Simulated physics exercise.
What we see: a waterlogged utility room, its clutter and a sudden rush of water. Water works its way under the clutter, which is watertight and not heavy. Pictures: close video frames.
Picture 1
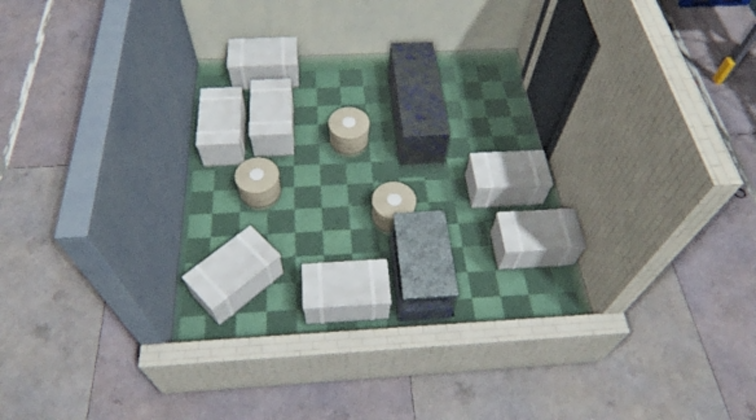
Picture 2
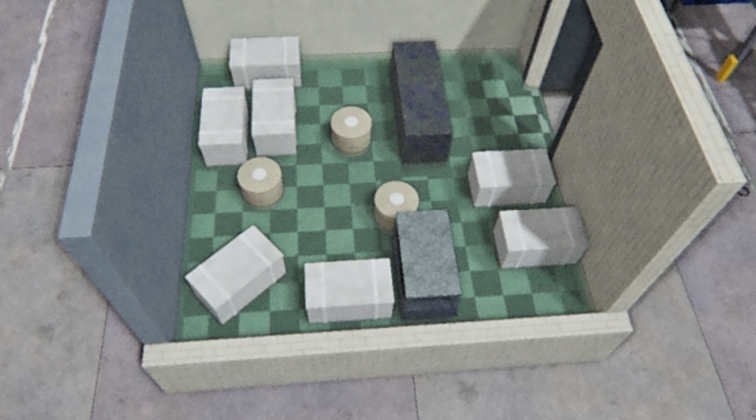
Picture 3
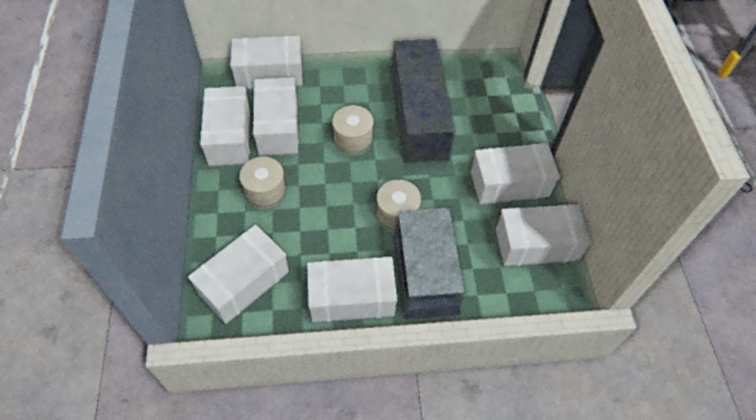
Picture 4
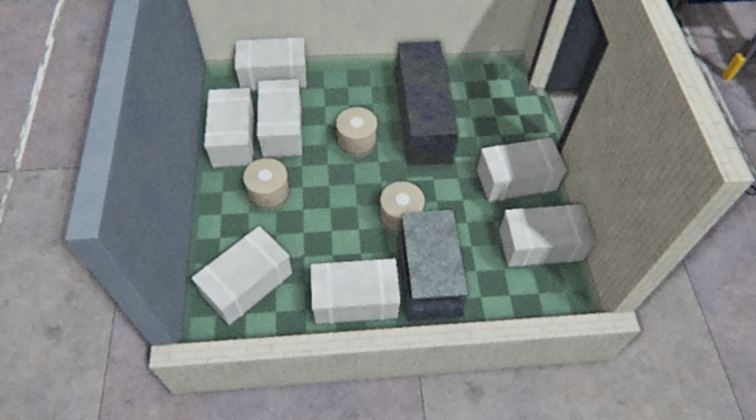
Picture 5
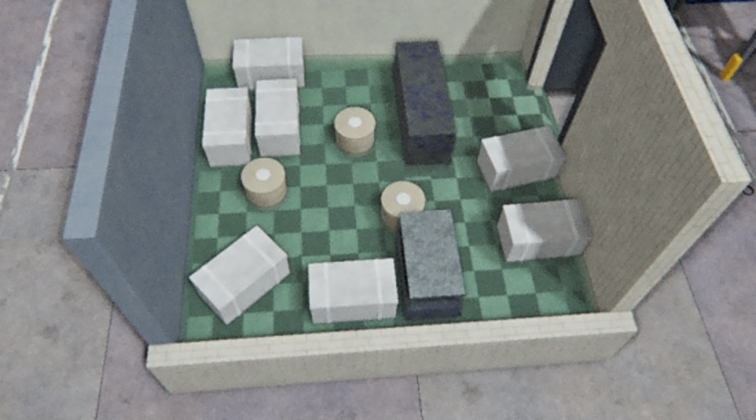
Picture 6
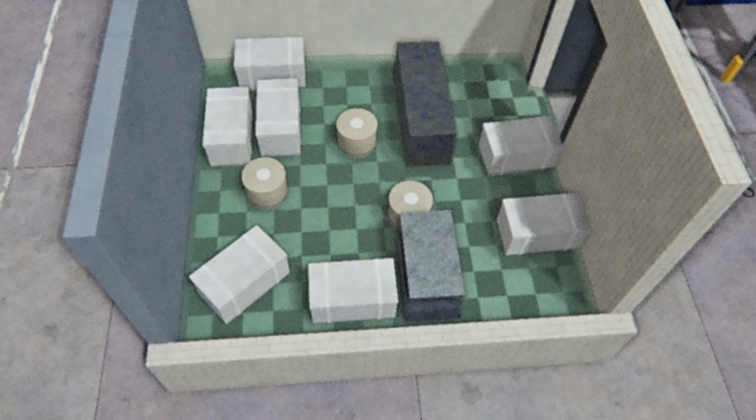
Two pale blocks on the right shift slowly upward across the green checkered floor.
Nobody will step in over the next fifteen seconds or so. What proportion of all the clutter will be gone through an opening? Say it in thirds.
The fraction is going to land in the lowest band.
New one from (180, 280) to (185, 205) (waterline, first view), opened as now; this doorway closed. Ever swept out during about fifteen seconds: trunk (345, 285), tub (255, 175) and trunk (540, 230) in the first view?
Going through them in turn: Remains behind; escaped; remains behind.
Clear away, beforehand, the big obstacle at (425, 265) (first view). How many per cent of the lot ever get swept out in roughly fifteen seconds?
I reckon 30 percent.
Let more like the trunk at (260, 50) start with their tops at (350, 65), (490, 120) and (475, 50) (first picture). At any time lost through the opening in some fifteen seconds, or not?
First copy doesn't escape, second copy escapes, third copy escapes.
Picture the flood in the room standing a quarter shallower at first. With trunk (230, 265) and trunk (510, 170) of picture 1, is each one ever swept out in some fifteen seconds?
Remains, then swept away.
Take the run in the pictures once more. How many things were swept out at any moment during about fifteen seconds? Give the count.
I count 1 of them.
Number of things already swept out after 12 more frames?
I get 1.
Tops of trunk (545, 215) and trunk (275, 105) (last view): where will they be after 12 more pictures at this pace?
First object around (526, 144); second object around (317, 110).
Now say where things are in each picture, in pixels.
In the first frame, a trunk at (511, 169) floats; a trunk at (541, 230), afloat; 0 of 10 have shifted.
In the second frame, a trunk at (514, 168) floats; a trunk at (544, 228), afloat; 0 of 10 have shifted.
In the third frame, a trunk at (517, 164), afloat, close to its start; a trunk at (546, 226), afloat; 0 of 10 have shifted.
In the fourth frame, a trunk at (524, 159), afloat, close to its start; a trunk at (550, 226), afloat, close to its start; 1 of 10 have shifted.
In the fifth frame, a trunk at (524, 148) floats, a stride from its start; a trunk at (547, 221) floats, close to its start; 2 of 10 have shifted.
In the sixth frame, a trunk at (524, 135) floats, a stride from its start; a trunk at (547, 214), afloat, close to its start; 3 of 10 have shifted.
A moment on, 0 of 10 are out; 10 afloat.
Next, 1 of 10 are out; 9 afloat.
Later, 1 of 10 are out; 9 afloat.
In the end, 1 of 10 are out; 9 afloat.
